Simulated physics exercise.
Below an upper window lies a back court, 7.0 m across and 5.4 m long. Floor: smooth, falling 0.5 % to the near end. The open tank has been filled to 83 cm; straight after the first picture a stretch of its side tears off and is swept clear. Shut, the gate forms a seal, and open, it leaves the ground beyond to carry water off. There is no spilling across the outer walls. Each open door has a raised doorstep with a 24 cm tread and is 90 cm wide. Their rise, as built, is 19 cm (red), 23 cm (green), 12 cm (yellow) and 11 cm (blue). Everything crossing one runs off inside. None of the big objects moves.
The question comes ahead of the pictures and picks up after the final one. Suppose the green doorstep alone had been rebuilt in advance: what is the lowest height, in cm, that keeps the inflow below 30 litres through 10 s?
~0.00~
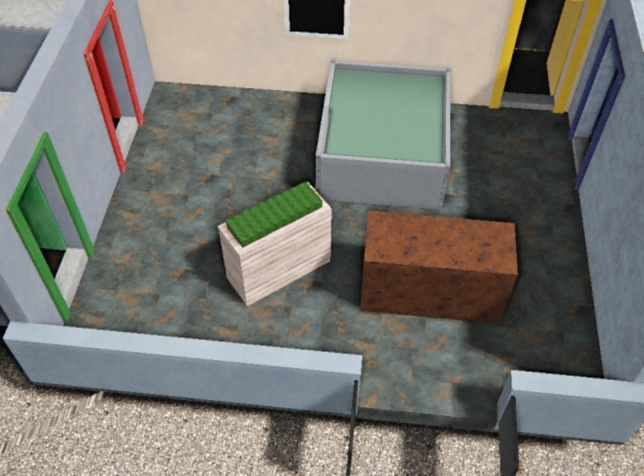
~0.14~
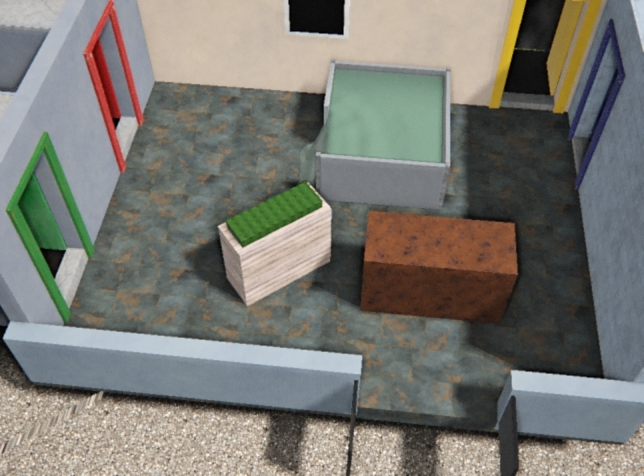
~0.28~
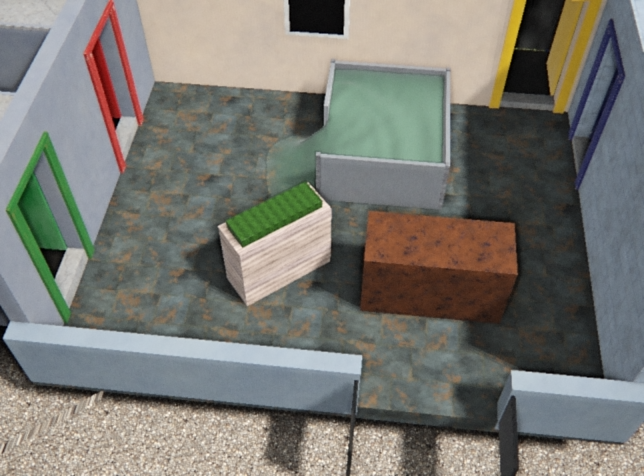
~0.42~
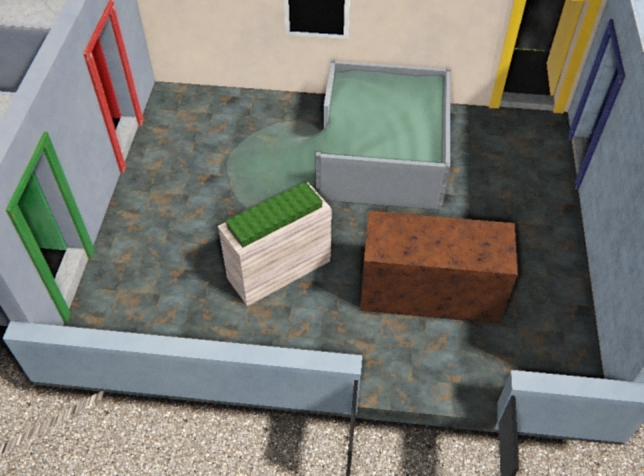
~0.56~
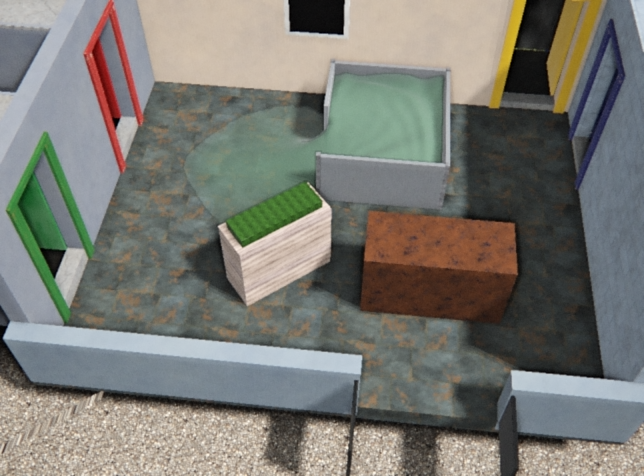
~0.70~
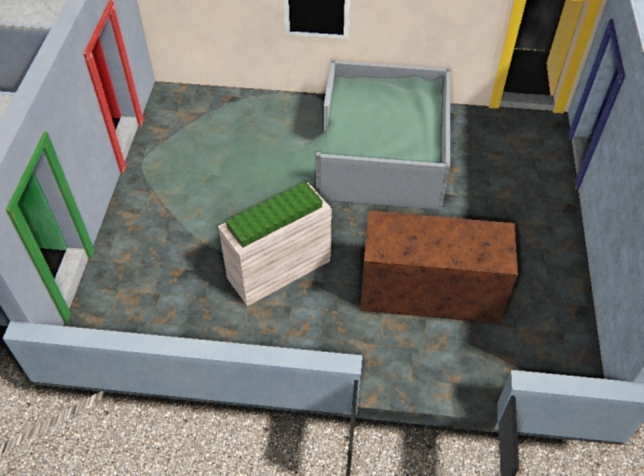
About 16 cm.
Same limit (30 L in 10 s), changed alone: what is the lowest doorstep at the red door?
At red, about 27 cm.
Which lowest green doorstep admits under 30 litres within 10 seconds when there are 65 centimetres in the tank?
I'd say close to 12.0 cm.
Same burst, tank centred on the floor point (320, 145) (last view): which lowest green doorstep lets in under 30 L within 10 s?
Some 13.5 cm.
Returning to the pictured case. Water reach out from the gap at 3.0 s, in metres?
Roughly 4.8 m from the gap.
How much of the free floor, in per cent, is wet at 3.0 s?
Roughly 45 percent of the floor.
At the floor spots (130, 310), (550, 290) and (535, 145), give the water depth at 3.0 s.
That's 16, 0 and 0 cm, in the order given.
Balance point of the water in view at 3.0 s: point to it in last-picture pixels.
The water's centre is at about (253, 184).
After 1.4 s water covers 35 % of the floor, deepest (40 cm) near (308, 179); it has not reached the green door.
After 3.0 s water covers 45 % of the floor, deepest (34 cm) near (53, 358); 15 cm at the green door, 0 litres in over its 23 cm doorstep.
After 10.0 s water covers 95 % of the floor, deepest (14 cm) near (53, 358); 13 cm at the green door, 1 litre in over its 23 cm doorstep.
At the green door as built, the water arrived by 1.5 s and peaked near 23 cm at 1.8 s.
Run again over the same 10 s with other heights there, 47 litres in over 14.5 cm, 7 litres over 20 cm. The limit of 30 litres is kept from about 16 cm up.
